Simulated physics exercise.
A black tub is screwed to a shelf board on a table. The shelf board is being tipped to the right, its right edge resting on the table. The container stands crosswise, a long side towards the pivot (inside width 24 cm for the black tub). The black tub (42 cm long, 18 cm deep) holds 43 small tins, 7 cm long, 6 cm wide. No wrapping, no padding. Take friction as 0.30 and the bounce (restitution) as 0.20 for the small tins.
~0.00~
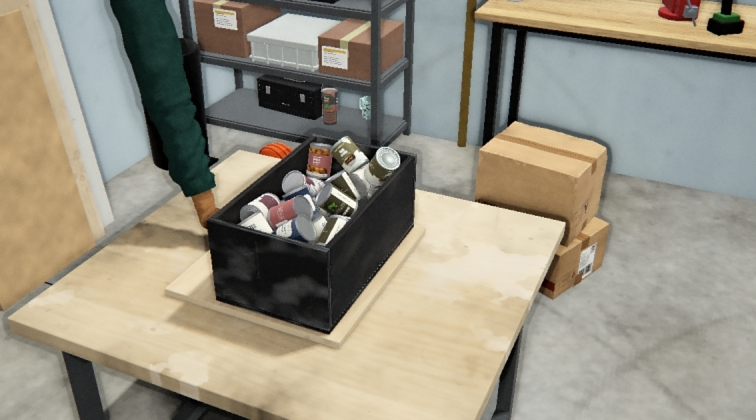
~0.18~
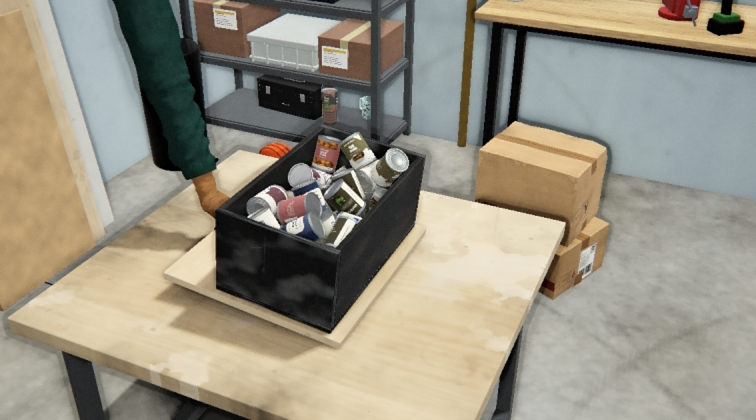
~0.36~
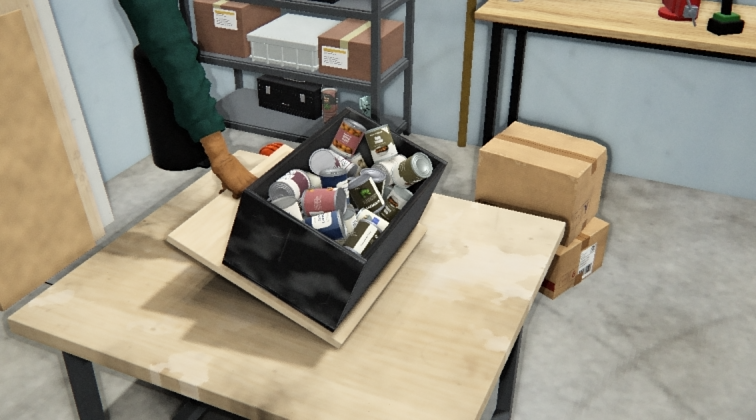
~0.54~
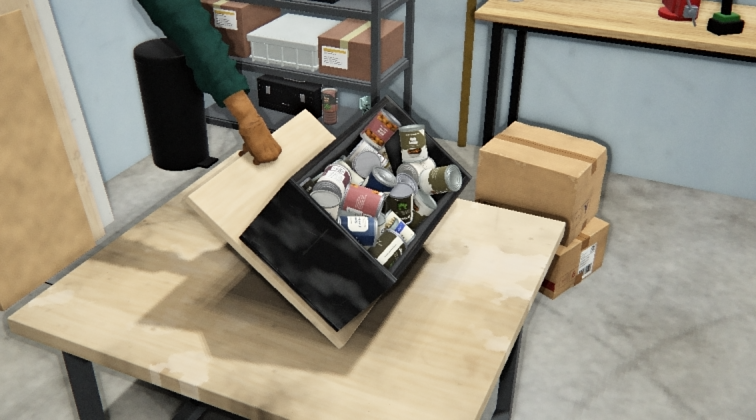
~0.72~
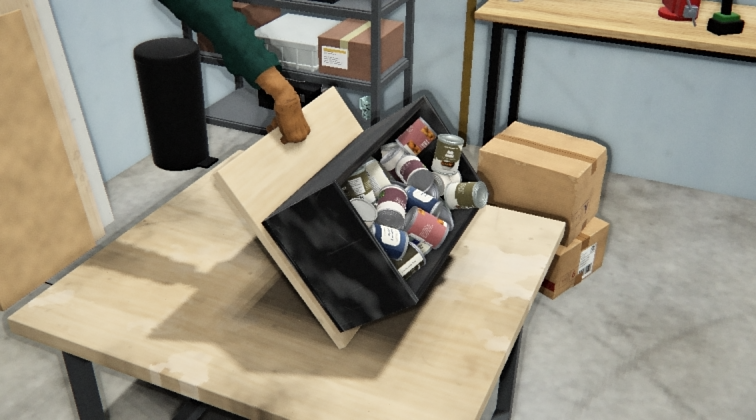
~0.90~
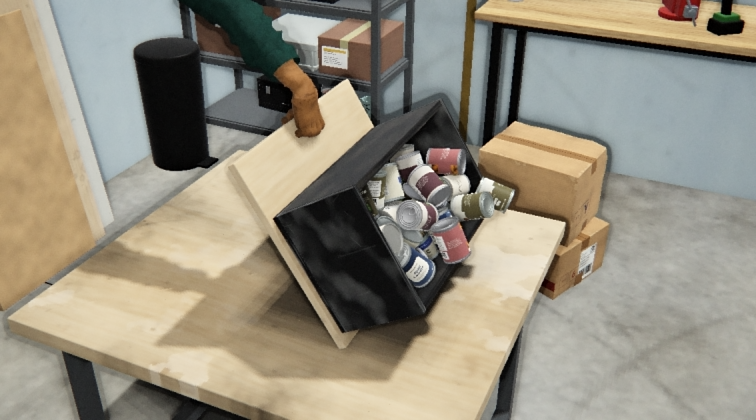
On a workshop table, a gloved hand tilts a board and black tub of tins steeply rightward.
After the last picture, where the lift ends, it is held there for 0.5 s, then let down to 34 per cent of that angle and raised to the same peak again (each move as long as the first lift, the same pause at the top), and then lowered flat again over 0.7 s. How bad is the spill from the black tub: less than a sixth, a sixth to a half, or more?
The black tub loses under a sixth of its small tins.
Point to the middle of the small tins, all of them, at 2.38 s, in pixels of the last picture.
Around (354, 222).
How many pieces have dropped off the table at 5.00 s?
About 1.
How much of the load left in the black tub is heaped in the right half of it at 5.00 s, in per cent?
Roughly 70 in a hundred.
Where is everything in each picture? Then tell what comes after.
In the first picture (each is followed by its nearest rim corner in this view), black tub, (327, 248); 0° from level; none out.
In the second picture, black tub, (338, 250); 6° from level.
In the third picture, black tub, (364, 258); 20° from level.
In the fourth picture, black tub, (395, 277); 38° from level.
In the fifth picture, black tub, (417, 297); 52° from level.
In the sixth picture, black tub, (425, 307); 58° from level; none out.
After 1.56 s, tilt 55°; black tub 41 in, 2 out.
After 2.38 s, tilt 21°; black tub 41 in, 2 out.
After 3.52 s, tilt 58°; black tub 41 in, 2 out.
Final count (at 5.00 s), black tub 41 in, 2 out. Asked share, 2 of 43, 5 per cent.
